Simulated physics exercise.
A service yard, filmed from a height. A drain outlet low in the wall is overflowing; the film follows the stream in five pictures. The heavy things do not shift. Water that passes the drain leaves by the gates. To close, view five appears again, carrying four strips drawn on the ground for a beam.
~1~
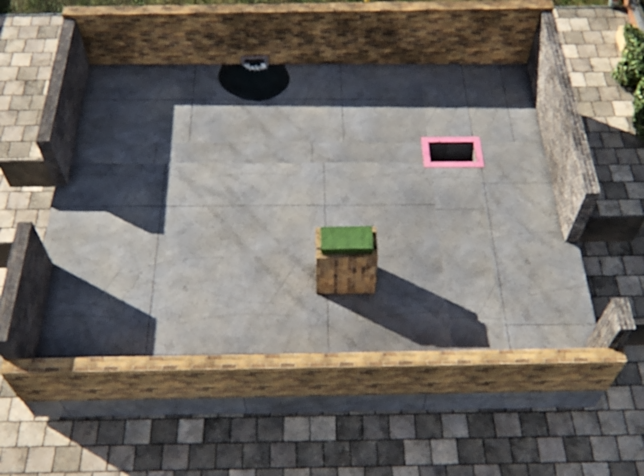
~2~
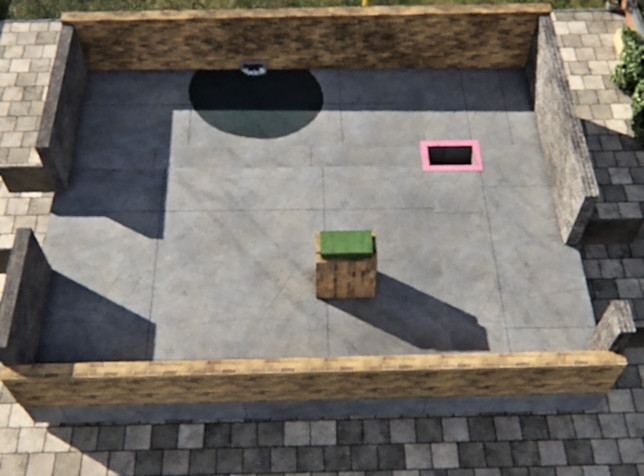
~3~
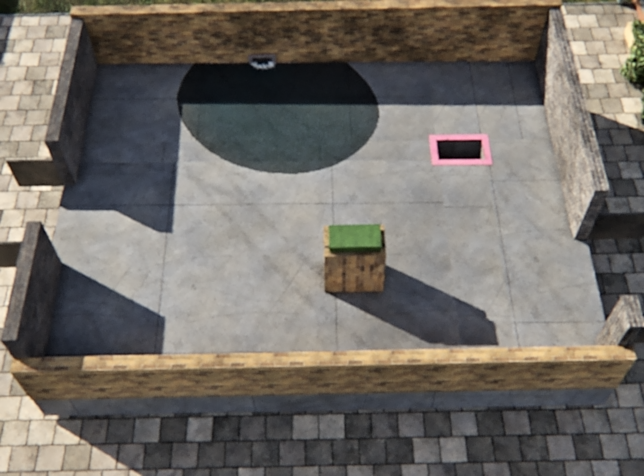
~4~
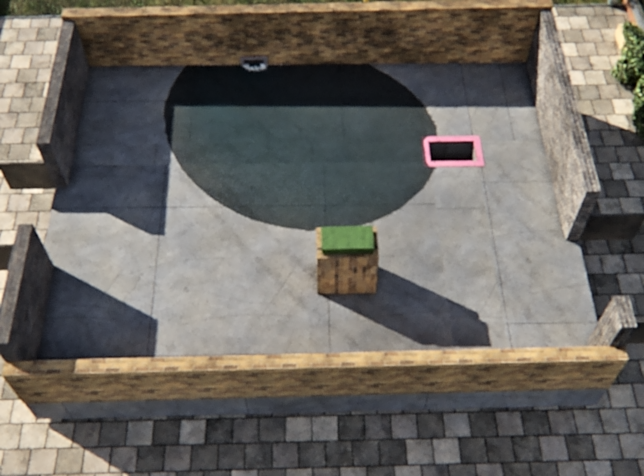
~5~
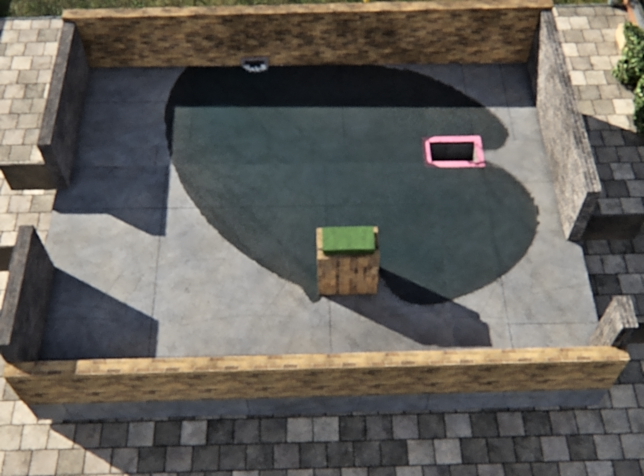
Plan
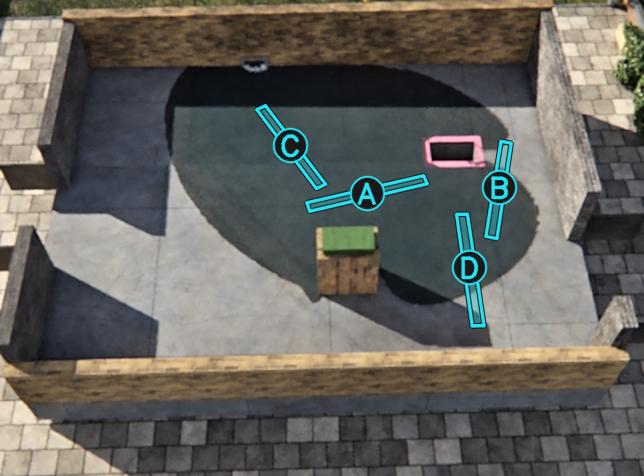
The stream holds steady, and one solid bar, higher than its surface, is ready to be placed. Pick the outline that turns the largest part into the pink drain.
A.
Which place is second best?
B it is.
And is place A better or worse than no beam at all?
It is better.
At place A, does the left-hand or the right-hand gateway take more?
More leaves on the right.
In cyan, A from (308, 207) to (425, 179); B from (491, 237) to (506, 142); C from (261, 107) to (321, 186); D from (478, 325) to (462, 214).
For place A, about 46 % of the stream goes into the pink drain, about 54 % out by the gates.
For place B, about 25 % of the stream goes into the pink drain, about 75 % out by the gates.
For place C, about 16 % of the stream goes into the pink drain, about 84 % out by the gates.
For place D, about 16 % of the stream goes into the pink drain, about 83 % out by the gates.
